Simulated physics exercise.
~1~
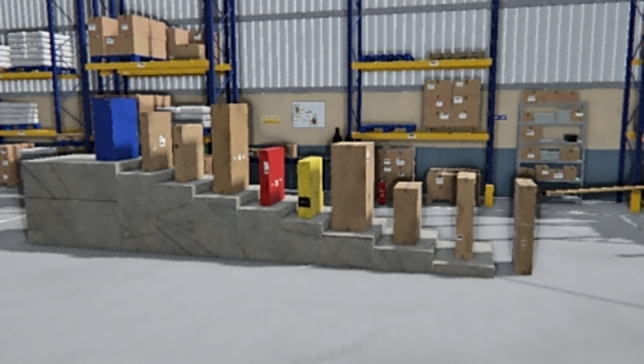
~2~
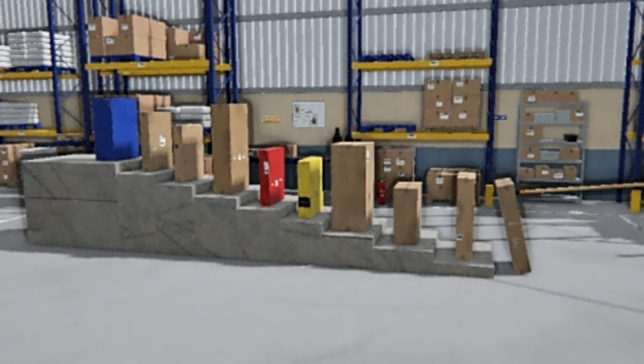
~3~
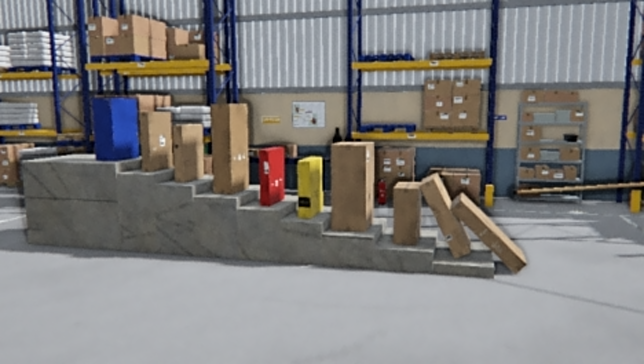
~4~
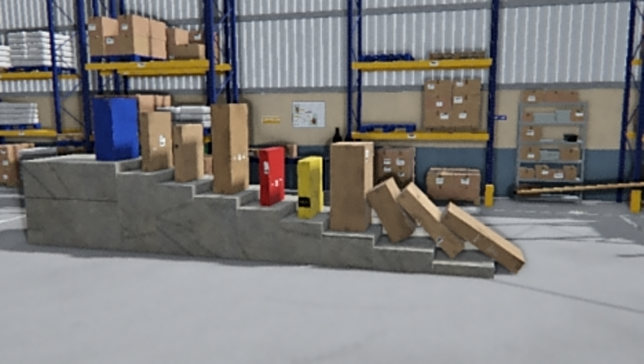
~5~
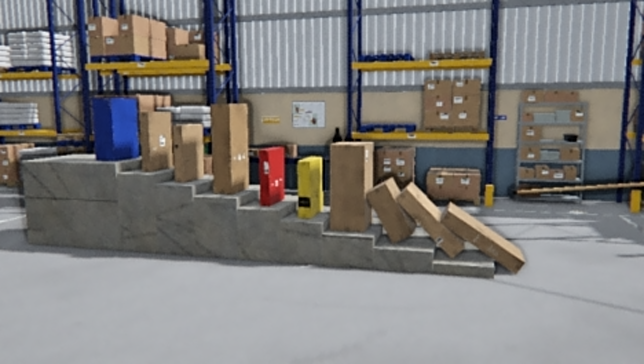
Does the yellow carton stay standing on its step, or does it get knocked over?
The yellow carton stays standing on its step. The toppling stops at the wide brown carton just below it.
